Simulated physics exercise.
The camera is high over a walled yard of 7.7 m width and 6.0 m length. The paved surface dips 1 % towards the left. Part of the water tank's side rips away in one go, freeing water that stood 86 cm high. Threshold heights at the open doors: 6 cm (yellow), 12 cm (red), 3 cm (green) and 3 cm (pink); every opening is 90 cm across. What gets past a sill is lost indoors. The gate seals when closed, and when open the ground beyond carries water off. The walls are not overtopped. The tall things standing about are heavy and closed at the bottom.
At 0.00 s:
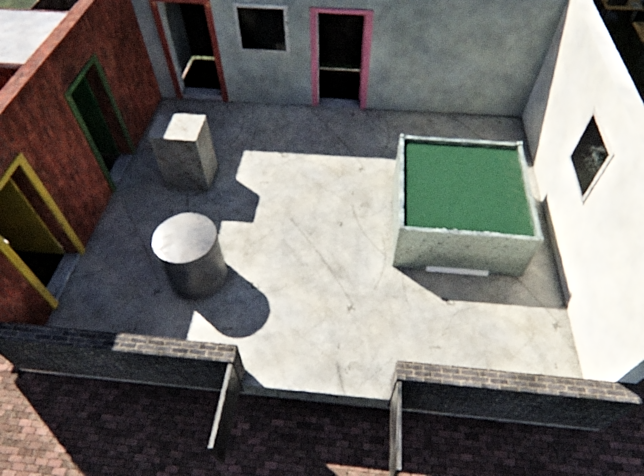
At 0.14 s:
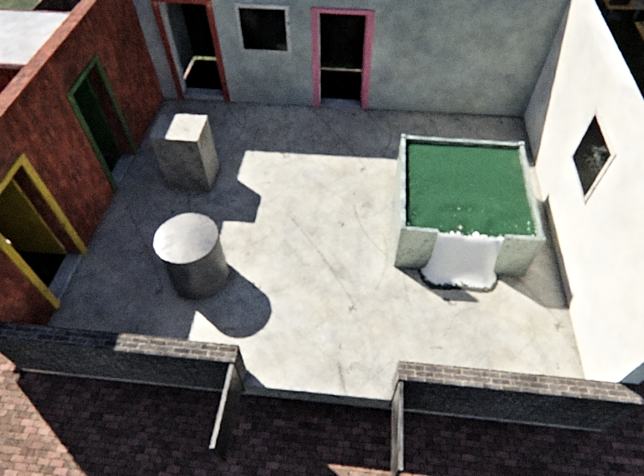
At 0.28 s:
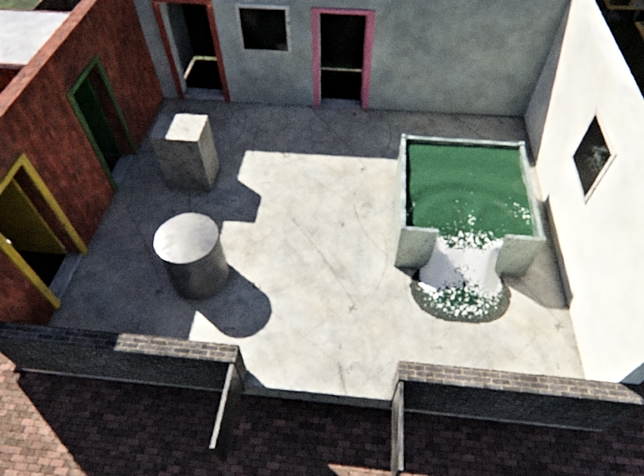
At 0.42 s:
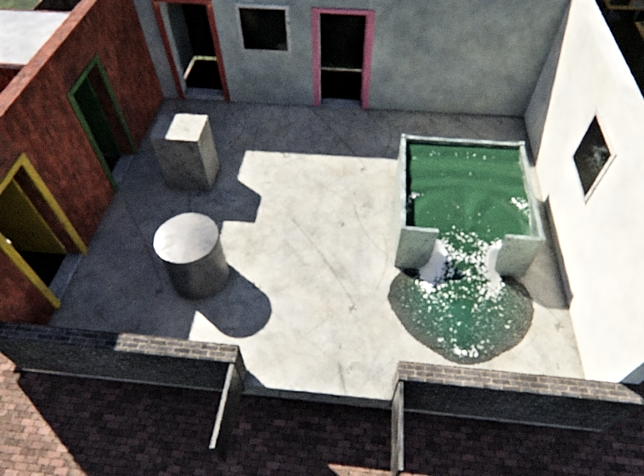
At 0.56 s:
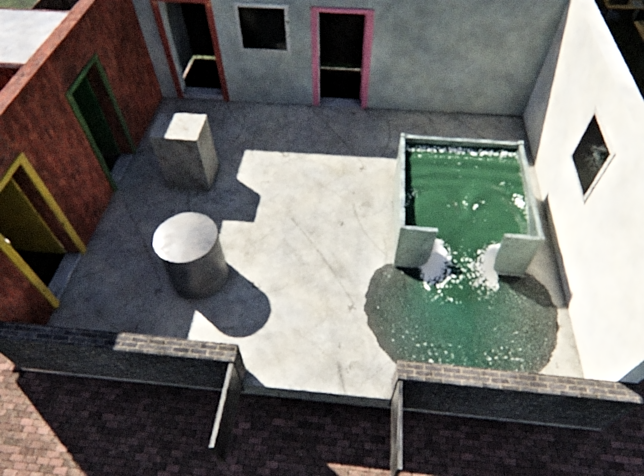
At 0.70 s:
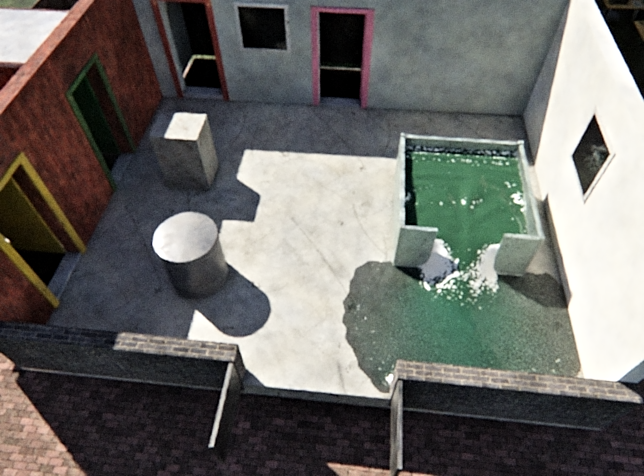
Green water sits still in a raised square tank on the right of a walled yard, until part of the tank's near side gives way. White, foaming water pours through the gap onto the pale paving, then fans out in a widening dark green sheet towards the low front wall and leftward, while the tank's level lowers.
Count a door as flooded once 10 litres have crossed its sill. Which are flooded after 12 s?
Within that time: At the yellow door it goes over the limit; at the red door it does not reach the limit; at the green door it goes over the limit; at the pink door it does not reach the limit.
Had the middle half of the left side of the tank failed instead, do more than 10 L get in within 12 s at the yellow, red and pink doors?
Then: Yellow past it, red above, pink above.
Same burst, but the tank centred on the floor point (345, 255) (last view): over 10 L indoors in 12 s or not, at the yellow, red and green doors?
Against that limit: Yellow below, red not over, green below.
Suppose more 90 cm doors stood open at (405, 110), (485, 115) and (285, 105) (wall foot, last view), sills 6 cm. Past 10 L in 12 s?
In that order: Under, past it, below.
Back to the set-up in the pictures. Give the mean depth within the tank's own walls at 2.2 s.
Some 45 cm.
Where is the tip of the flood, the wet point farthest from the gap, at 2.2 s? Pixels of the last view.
Around (145, 357).
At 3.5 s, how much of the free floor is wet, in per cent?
About 40 per cent.
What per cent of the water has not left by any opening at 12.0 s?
Roughly 72 in a hundred.
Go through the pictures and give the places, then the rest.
Still water, 86 cm deep, in the water tank at (464, 186), in the first picture.
Water pours out at (462, 256) and has run 0.6 m, to (492, 283); typically 14 cm deep outside, 86 cm at the water tank's back, in the second picture.
The front is at (489, 316), 0.9 m from the gap at (462, 258); 1.0 m2 of floor is under water; 86 cm left at the back of the water tank, in the third picture.
Water pours out at (462, 259) and has run 1.5 m, to (459, 359); typically 9 cm deep outside, 84 cm at the water tank's back, in the fourth picture.
The front is at a hidden place, 2.0 m from the gap at (461, 258); 4.2 m2 of floor is under water; 74 cm left at the back of the water tank, in the fifth picture.
Water pours out at (461, 257) and has run 2.3 m, to a hidden place; typically 6 cm deep outside, 72 cm at the water tank's back, in the sixth picture.
After 1.4 s water covers 15 % of the floor and is deepest (62 cm) near (580, 399); yellow door not reached, red door not reached, green door not reached, pink door not reached.
After 2.2 s water covers 20 % of the floor and is deepest (46 cm) near (483, 390); yellow door not reached, red door not reached, green door not reached, pink door not reached.
After 3.5 s water covers 40 % of the floor and is deepest (33 cm) near (455, 387); yellow door 12 cm at the sill, 1 L in, red door not reached, green door not reached, pink door not reached.
After 7.0 s water covers 85 % of the floor and is deepest (17 cm) near (441, 373); yellow door 11 cm at the sill, 71 L in, red door not reached, green door 3 cm at the sill, 0 L in, pink door 3 cm at the sill, 0 L in.
After 12.0 s water covers 90 % of the floor and is deepest (12 cm) near (111, 199); yellow door 8 cm at the sill, 113 L in, red door 10 cm at the sill, 2 L in, green door 10 cm at the sill, 48 L in, pink door 2 cm at the sill, 0 L in.
